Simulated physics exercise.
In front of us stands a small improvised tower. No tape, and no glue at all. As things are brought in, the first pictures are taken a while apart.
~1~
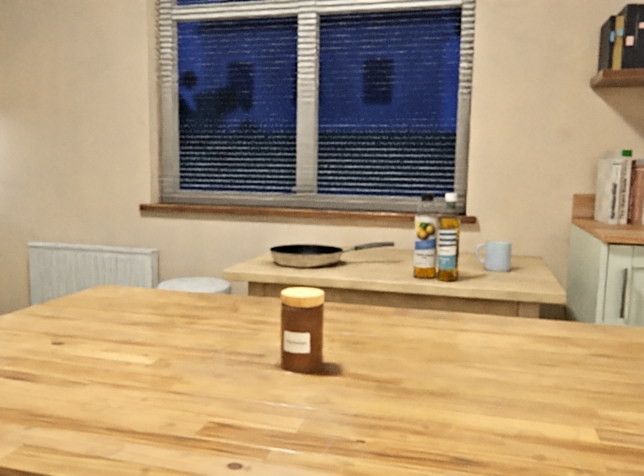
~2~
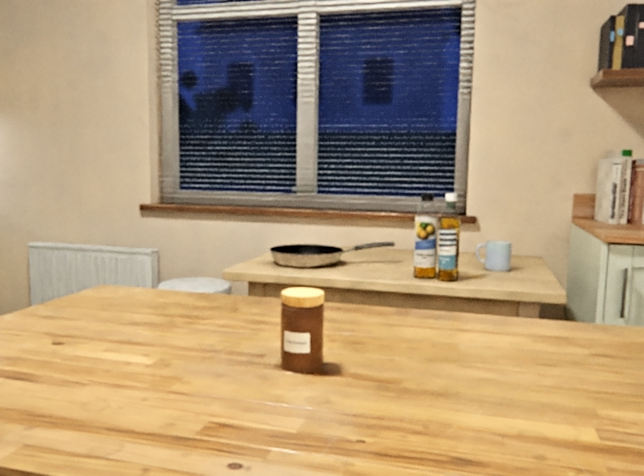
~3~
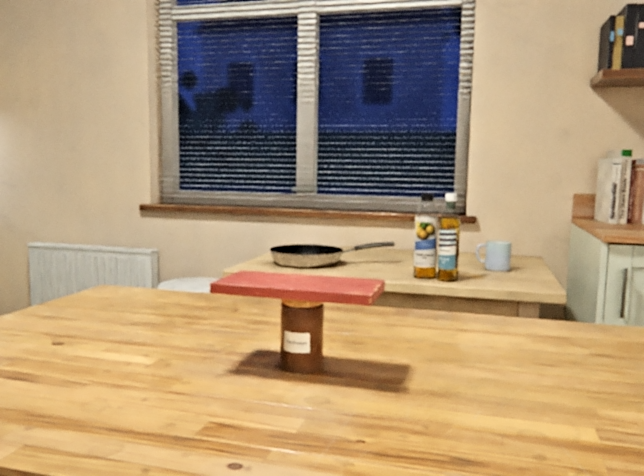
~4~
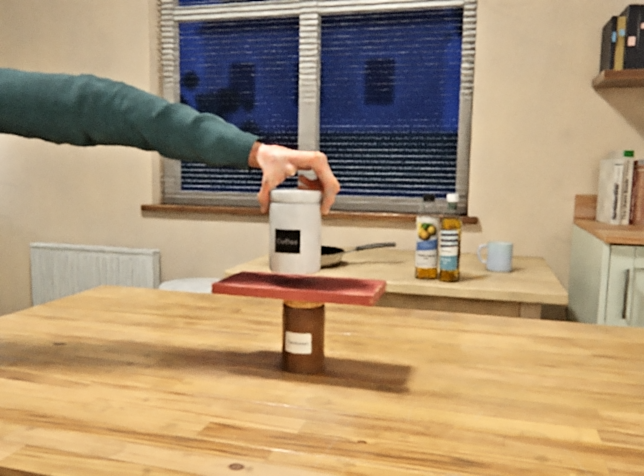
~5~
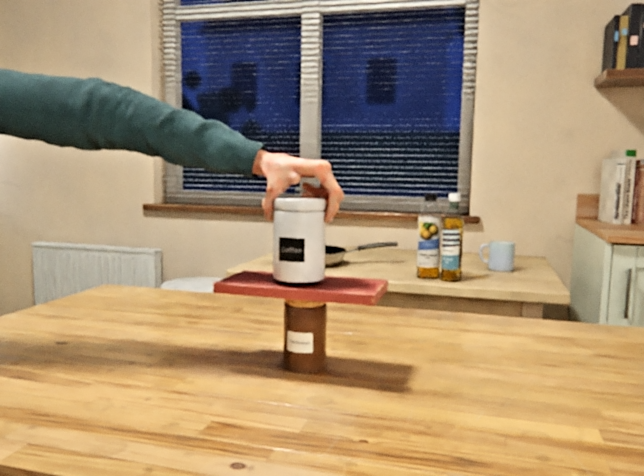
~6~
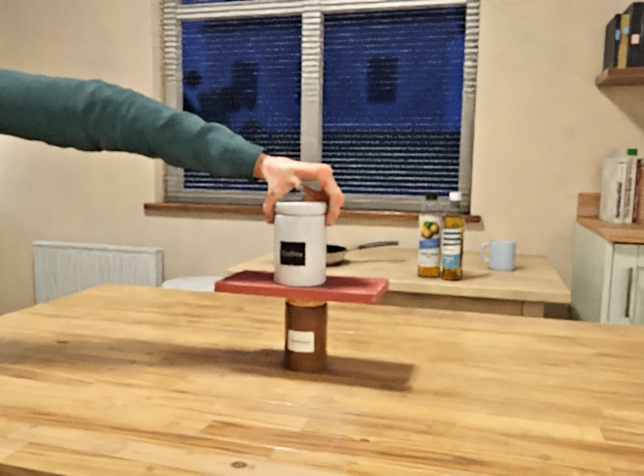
The video shows a brown jar on a wooden table, then a red board resting across its top; a hand reaching in from the left lowers a white canister onto the board and keeps holding its lid.
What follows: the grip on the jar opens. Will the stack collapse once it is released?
No, it stays standing.
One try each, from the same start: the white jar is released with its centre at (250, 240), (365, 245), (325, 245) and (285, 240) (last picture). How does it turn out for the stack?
So it tips over first, tips over next, stays steady after that, and stays steady last.
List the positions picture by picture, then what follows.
In the first frame, the last thing is not in view yet; brown jar (302, 329).
In the second frame, the last thing is not in view yet; brown jar (302, 329).
In the third frame, the last thing is not in view yet; brown jar (302, 330).
The fourth frame shows on its way; white jar (295, 230); brown jar (304, 330).
The fifth frame shows on its way; white jar (299, 239); brown jar (305, 329).
The sixth frame shows set down, still held; white jar (300, 242); brown jar (306, 328).
Then, 0.60 s later than the last frame, all is still.
Then, 1.30 s later than the last frame, white jar resting near (300, 243).
Then, 2.10 s later than the last frame, things are still on the move.
When it is over, all 3 as before. End places, in pixels of the last picture, white jar near (300, 243). The stack stays up.
